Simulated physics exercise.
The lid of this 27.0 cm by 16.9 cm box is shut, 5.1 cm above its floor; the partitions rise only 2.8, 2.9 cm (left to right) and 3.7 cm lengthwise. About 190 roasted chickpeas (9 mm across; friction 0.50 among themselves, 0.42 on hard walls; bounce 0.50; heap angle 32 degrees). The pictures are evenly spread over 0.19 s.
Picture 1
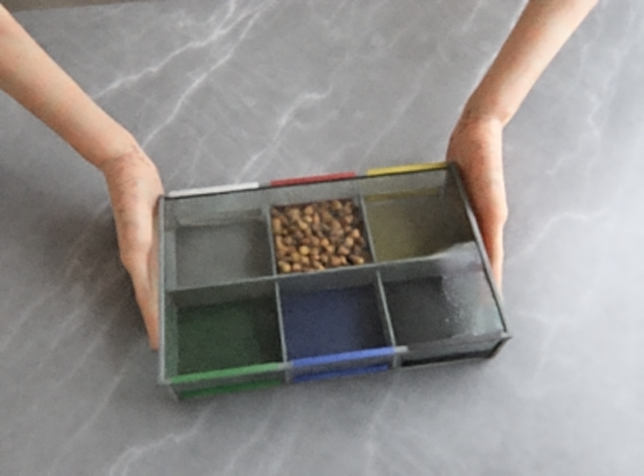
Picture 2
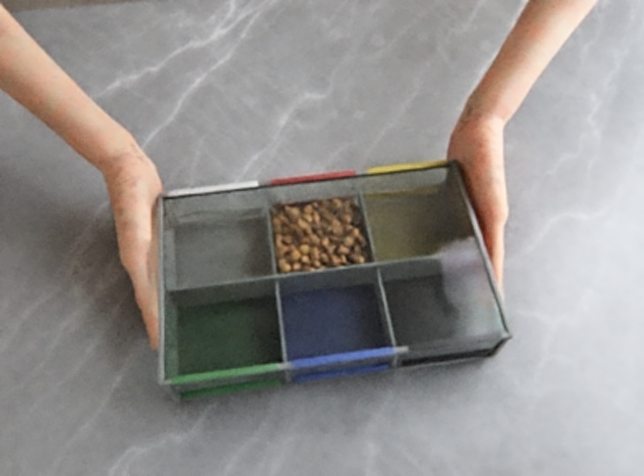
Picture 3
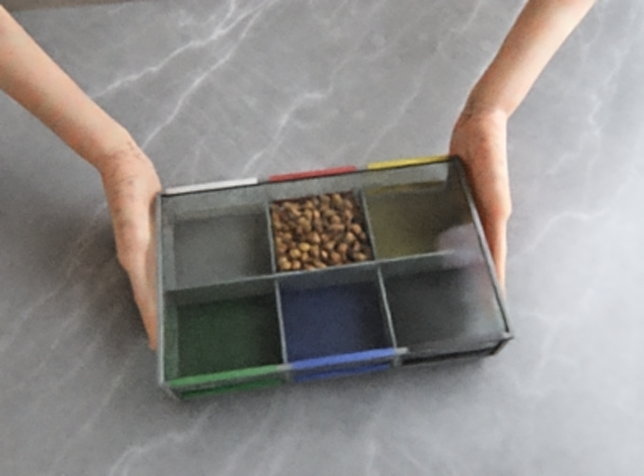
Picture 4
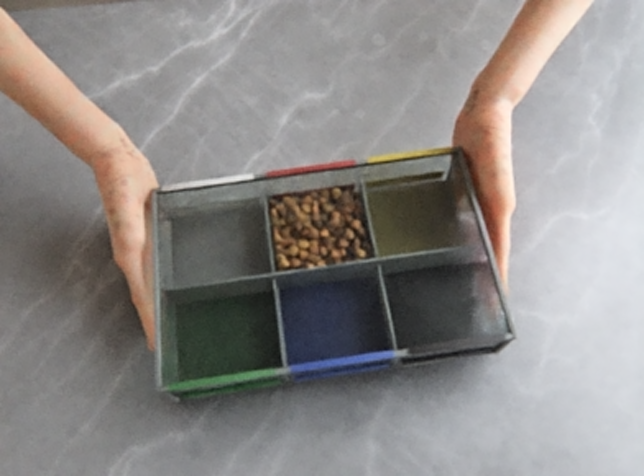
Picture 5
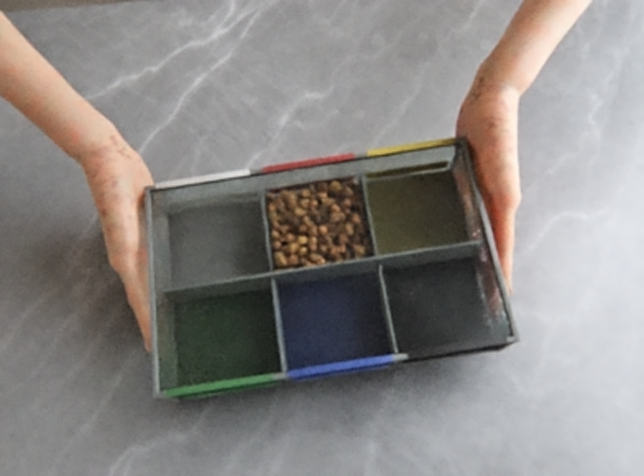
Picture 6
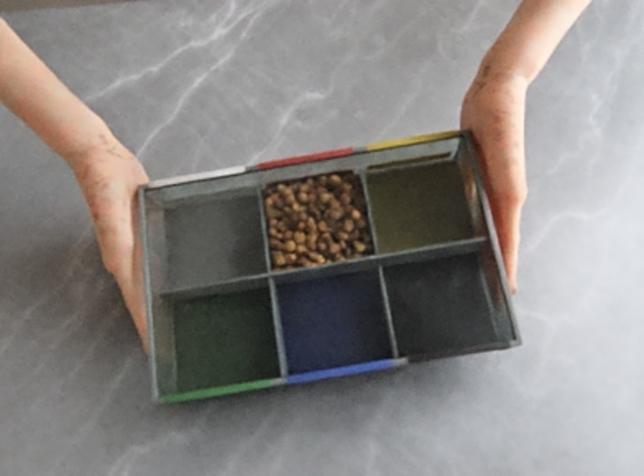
To begin with, two hands hold a shallow, six-compartment box nearly level above a grey marbled surface, with small brown pieces filling the red-marked compartment at the back middle. The hands then gradually tilt the box slightly, its front left corner lowest, while the pieces remain in that compartment.
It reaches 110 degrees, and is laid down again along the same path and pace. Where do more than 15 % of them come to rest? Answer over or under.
Red compartment: Over; blue compartment: Under; green compartment: Over; yellow compartment: Under; white compartment: Under; black compartment: Under.
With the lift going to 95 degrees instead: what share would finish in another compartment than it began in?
Some 40 per cent.
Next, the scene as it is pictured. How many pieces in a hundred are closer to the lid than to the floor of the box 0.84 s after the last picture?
About 70 per cent.
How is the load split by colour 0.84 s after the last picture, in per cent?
Red 75; blue 5; green 20; yellow 0; white 5; black 0.
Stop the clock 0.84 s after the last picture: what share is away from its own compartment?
Roughly 25 per cent.
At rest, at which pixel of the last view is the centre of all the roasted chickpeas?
Around (293, 283).
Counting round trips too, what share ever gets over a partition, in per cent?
Some 40 per cent.
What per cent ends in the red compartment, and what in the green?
Red 60, green 30.
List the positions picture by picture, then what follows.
The first frame shows box tilt 0 degrees, front corners at (164, 380) and (507, 333); red 100 %.
The second frame shows box tilt 1 degrees, front corners at (164, 381) and (507, 333).
The third frame shows box tilt 3 degrees, front corners at (163, 383) and (509, 333).
The fourth frame shows box tilt 6 degrees, front corners at (162, 387) and (511, 334), lowest corner left front.
The fifth frame shows box tilt 11 degrees, front corners at (159, 393) and (513, 337), lowest corner left front.
The sixth frame shows box tilt 16 degrees, front corners at (158, 398) and (516, 340), lowest corner left front; red 100 %.
Then, 0.84 s after the last picture, tilt 110 degrees; red 75 %, blue 5 %, green 20 %, white 5 %.
Then, 1.40 s after the last picture, tilt 49 degrees; red 60 %, blue 5 %, green 30 %, white 5 %.
Then, 2.02 s after the last picture, tilt 0 degrees; red 60 %, blue 5 %, green 30 %, white 5 %.
In the end, red 60 %, blue 5 %, green 30 %, yellow 0 %, white 5 %, black 0 %.
